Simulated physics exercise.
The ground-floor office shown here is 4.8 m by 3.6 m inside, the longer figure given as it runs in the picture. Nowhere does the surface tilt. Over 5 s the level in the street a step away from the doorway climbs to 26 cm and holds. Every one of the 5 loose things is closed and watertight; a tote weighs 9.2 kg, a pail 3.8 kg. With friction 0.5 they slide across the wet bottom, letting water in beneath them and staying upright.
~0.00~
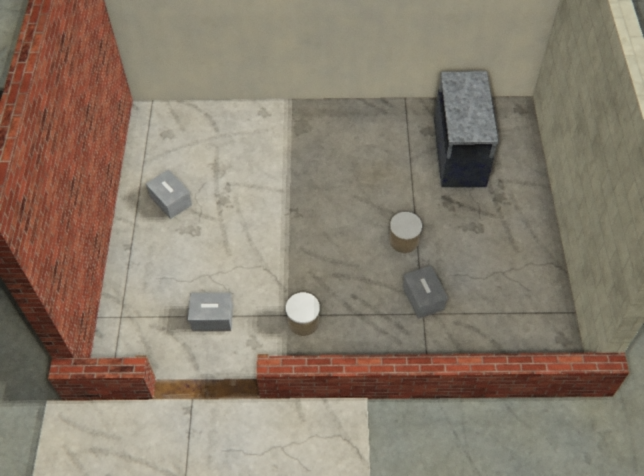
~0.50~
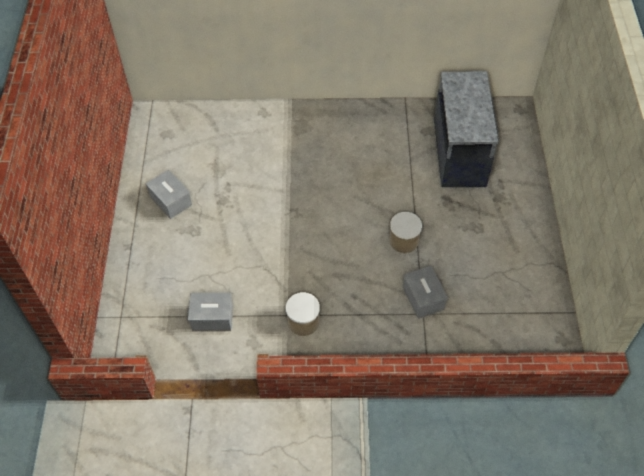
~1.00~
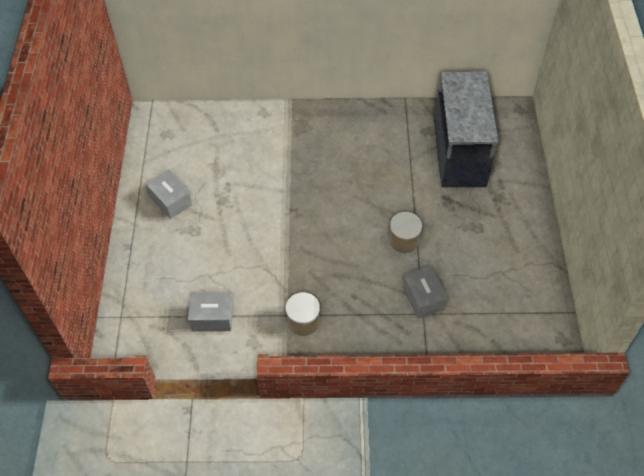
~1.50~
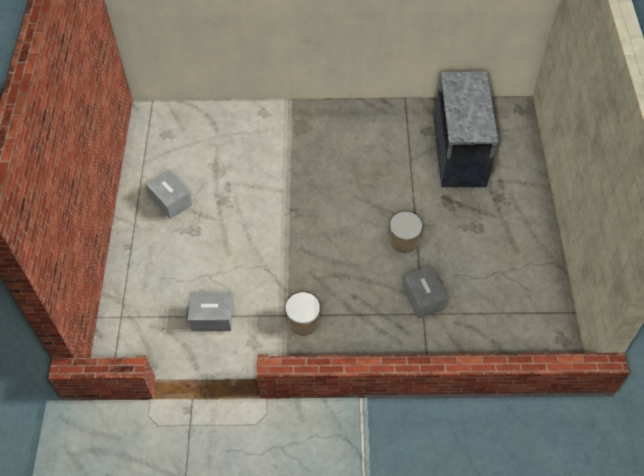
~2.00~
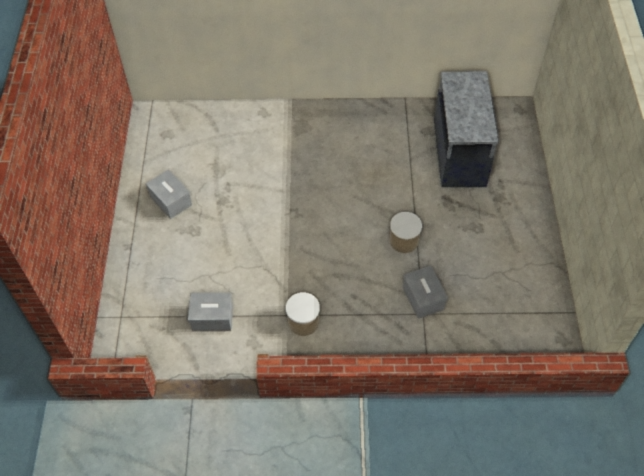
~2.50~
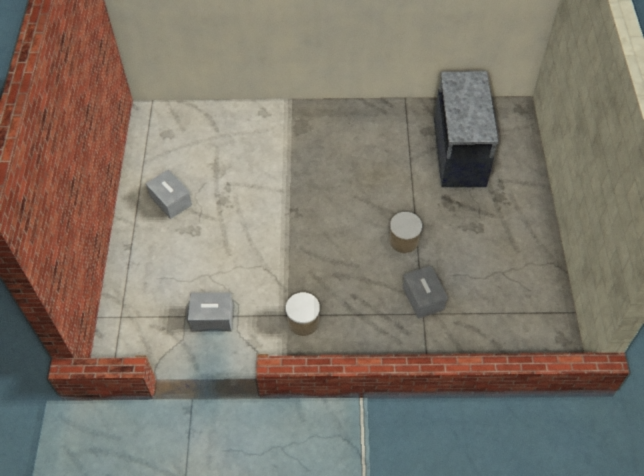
To begin with, grey boxes, two round drums and a dark cabinet stand in a brick-fronted room with dry ground outside. Bluish water spreads over the ground outside and across the pale paving, then edges through the doorway gap onto the floor just inside, while the objects stay put.
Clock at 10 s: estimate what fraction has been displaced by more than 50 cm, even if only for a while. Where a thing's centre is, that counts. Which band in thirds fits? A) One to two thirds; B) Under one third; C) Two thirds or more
Option A: One to two thirds.
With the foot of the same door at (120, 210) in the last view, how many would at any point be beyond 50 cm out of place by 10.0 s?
Count: 4.
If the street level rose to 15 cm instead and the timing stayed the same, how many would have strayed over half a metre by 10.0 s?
1.
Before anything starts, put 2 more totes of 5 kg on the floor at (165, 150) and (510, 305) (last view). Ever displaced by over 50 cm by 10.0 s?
Note: Item 1 above threshold; item 2 below threshold.
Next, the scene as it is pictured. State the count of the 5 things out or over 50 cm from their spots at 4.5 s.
It comes to 1.
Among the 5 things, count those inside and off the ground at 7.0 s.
That would be 2 of them.
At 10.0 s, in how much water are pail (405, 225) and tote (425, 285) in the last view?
I'd estimate 5 cm for the first and 3 cm for the second.
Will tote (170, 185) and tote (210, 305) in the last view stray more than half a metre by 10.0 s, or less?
In turn: Past it, over.
After 3.5 s 0 of 5 are over 50 cm from their spots; 0 afloat.
After 4.5 s 1 of 5 are over 50 cm from their spots; 0 afloat.
After 7.0 s 2 of 5 are over 50 cm from their spots; 2 afloat.
After 10.0 s 2 of 5 are over 50 cm from their spots, and 2 have been at some point; 3 afloat.
